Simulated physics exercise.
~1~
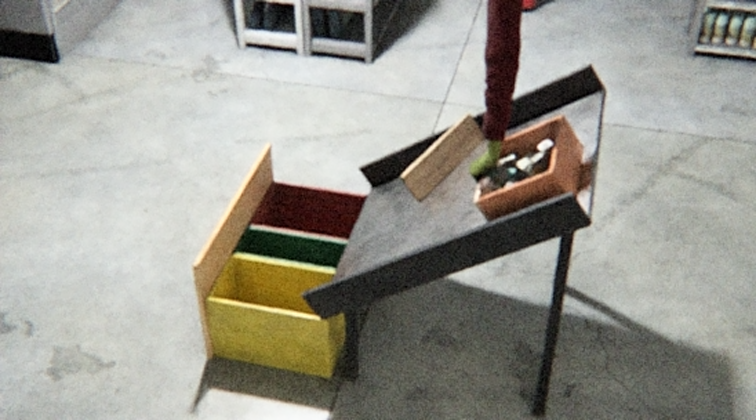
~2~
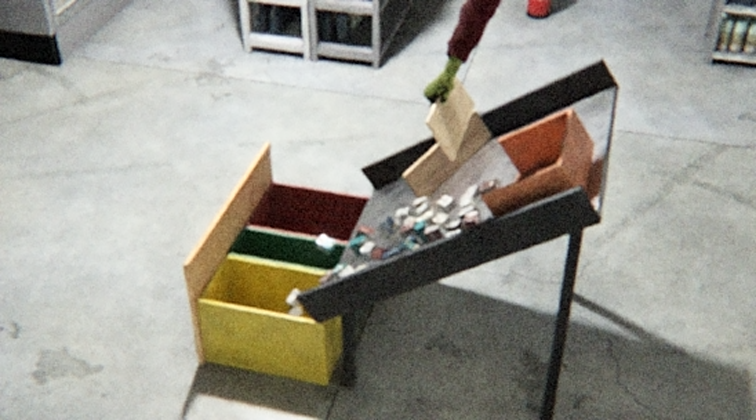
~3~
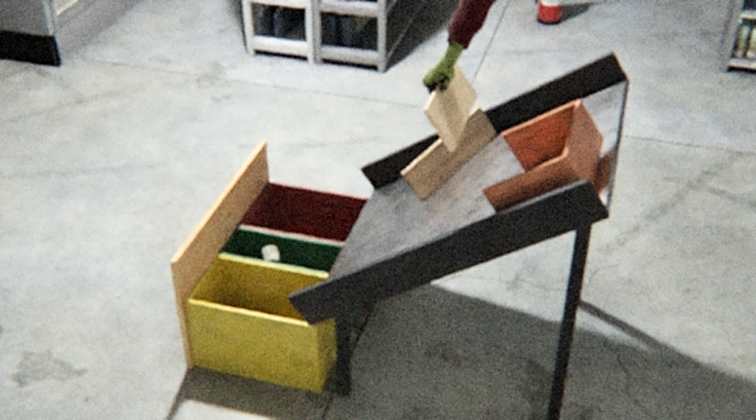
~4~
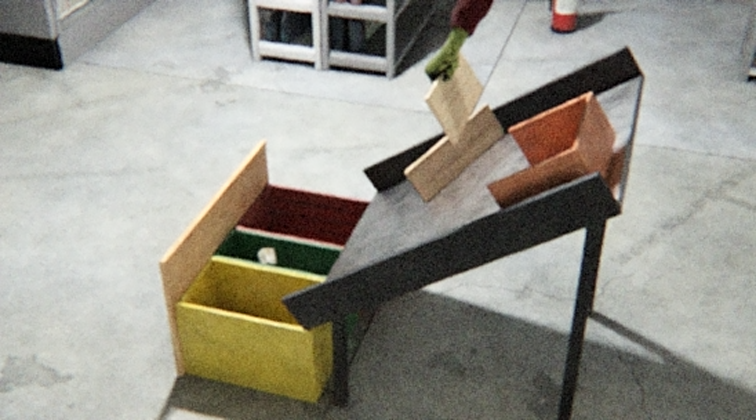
A gloved hand in a dark red sleeve reaches down to an orange pen full of small cartons at the top of a sloping grey table, seen from above in a concrete-floored room with shelving behind. Below the table's lower left end stand a yellow tote nearest, a green tub in the middle and a red bin farthest. The hand lifts a pale wooden gate clear, and the cartons spill down past an angled board. They drop off the low edge toward the yellow and green containers, leaving the slope and pen empty, with a pale carton showing in the green tub.
